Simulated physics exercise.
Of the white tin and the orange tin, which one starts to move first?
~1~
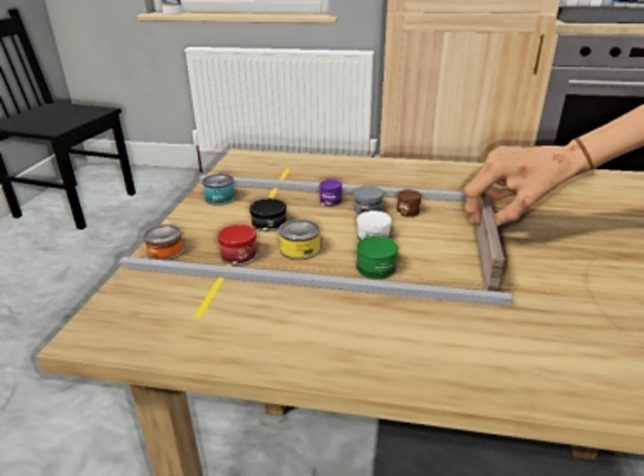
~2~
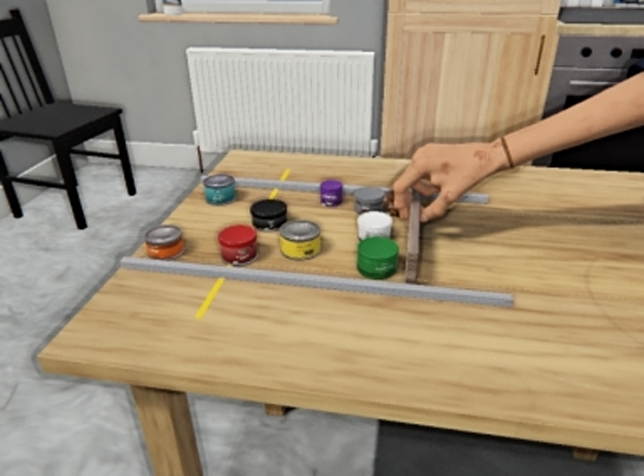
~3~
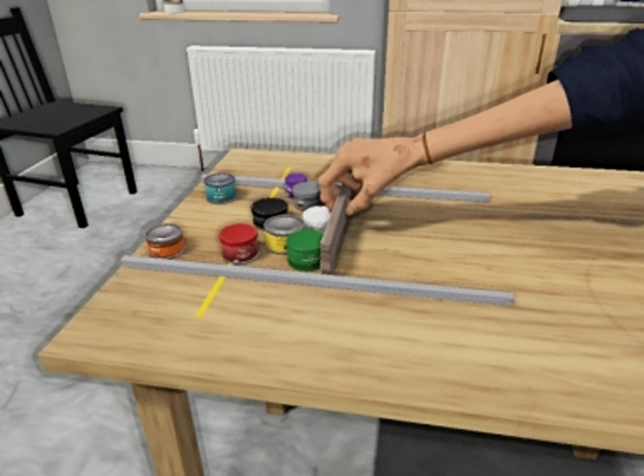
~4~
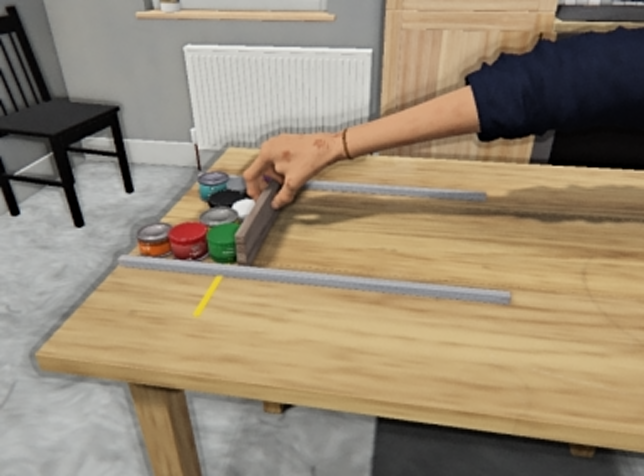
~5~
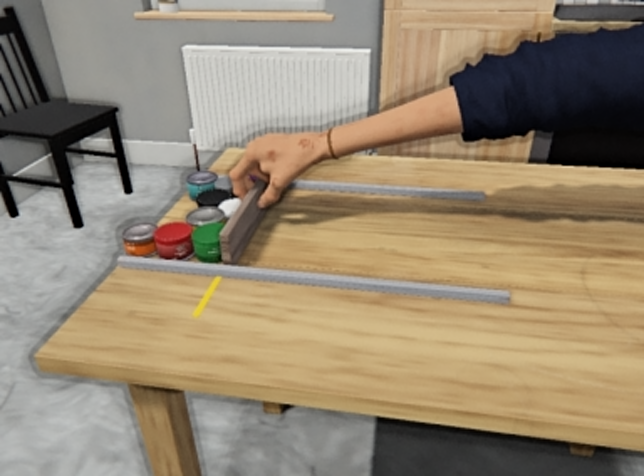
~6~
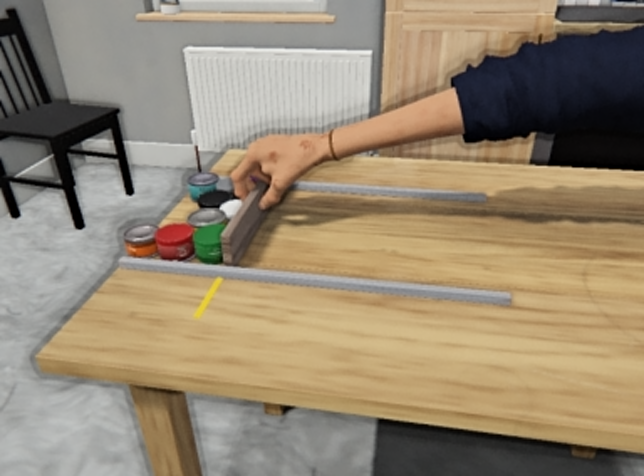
The white tin starts to move first, pushed left along with the tins near the board. The orange tin, close to the left end of the table, only shifts later.
